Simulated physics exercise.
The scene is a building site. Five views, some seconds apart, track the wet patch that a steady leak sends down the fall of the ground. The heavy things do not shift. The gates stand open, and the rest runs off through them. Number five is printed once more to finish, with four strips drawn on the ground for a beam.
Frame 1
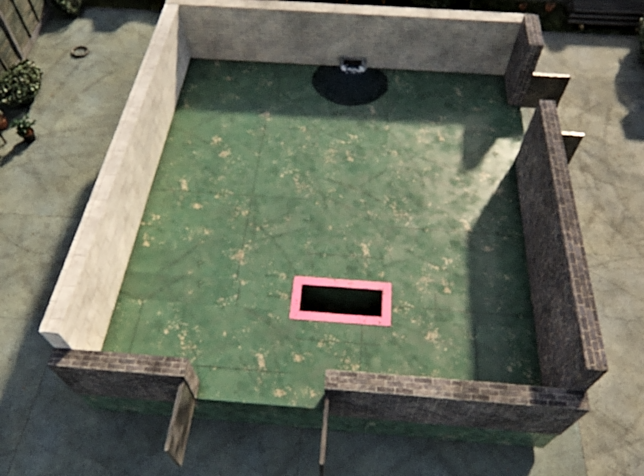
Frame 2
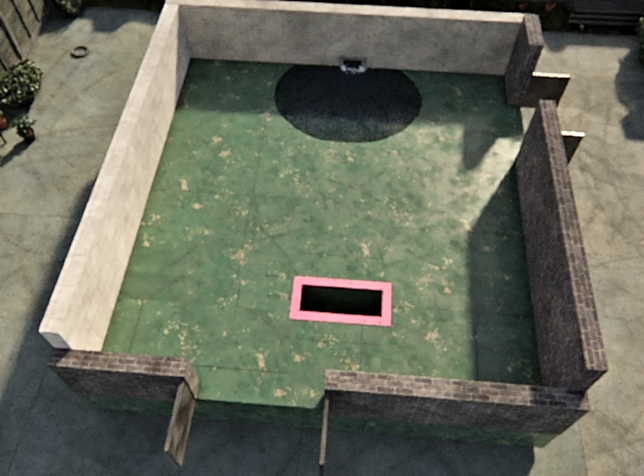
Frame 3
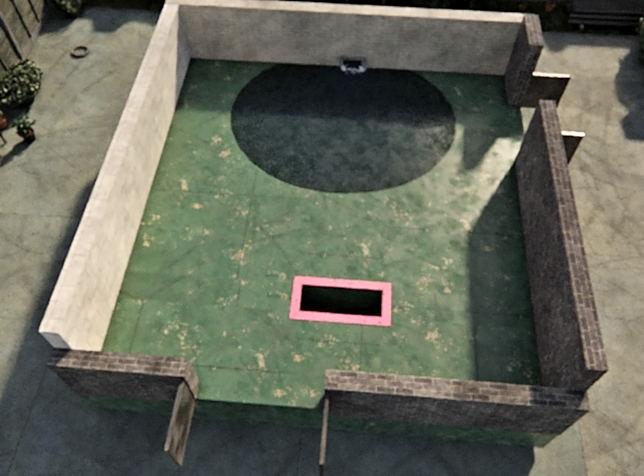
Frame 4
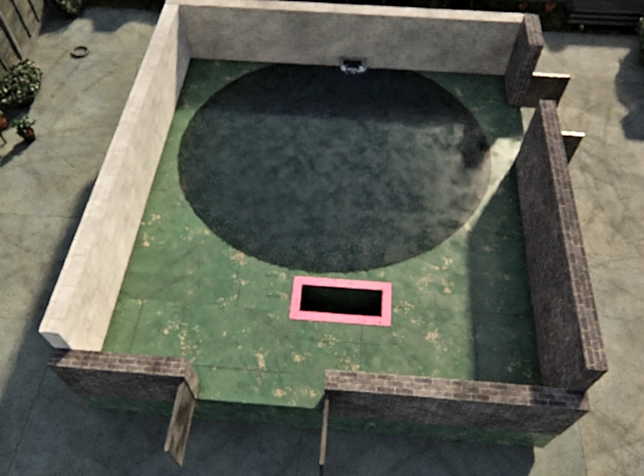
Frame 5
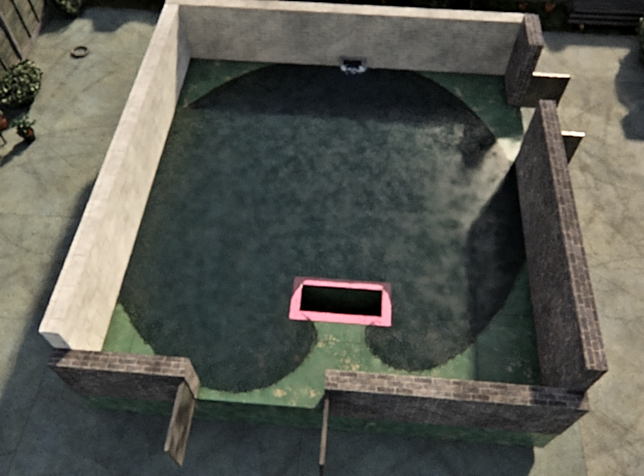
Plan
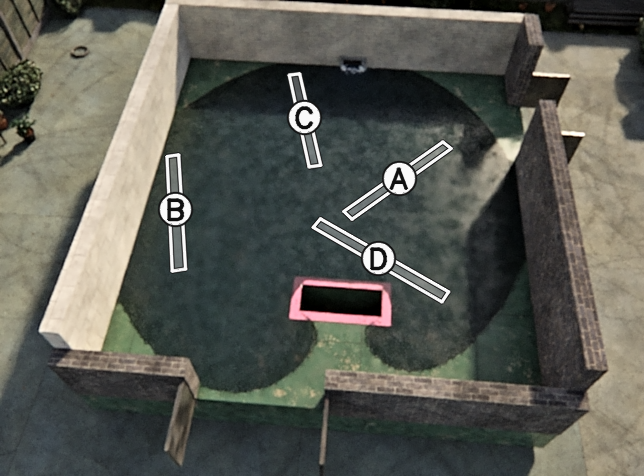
Dark water spreading from an outfall at the back wall across a green walled yard, reaching and surrounding a pink-rimmed drain pit.
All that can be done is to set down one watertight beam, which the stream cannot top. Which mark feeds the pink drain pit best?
The answer is position C.
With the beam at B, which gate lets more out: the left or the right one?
The left gate.
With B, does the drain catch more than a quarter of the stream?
Yes.
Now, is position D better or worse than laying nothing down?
It is worse.
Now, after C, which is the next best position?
Position B.
On the marked copy, A from (347, 215) to (447, 145); B from (172, 155) to (178, 270); C from (294, 74) to (314, 166); D from (316, 223) to (445, 296).
For position A, about 16 % of the stream runs into the pink drain pit, about 84 % out by the gates.
For position B, about 29 % of the stream runs into the pink drain pit, about 70 % out by the gates.
For position C, about 42 % of the stream runs into the pink drain pit, about 57 % out by the gates.
For position D, about 18 % of the stream runs into the pink drain pit, about 82 % out by the gates.
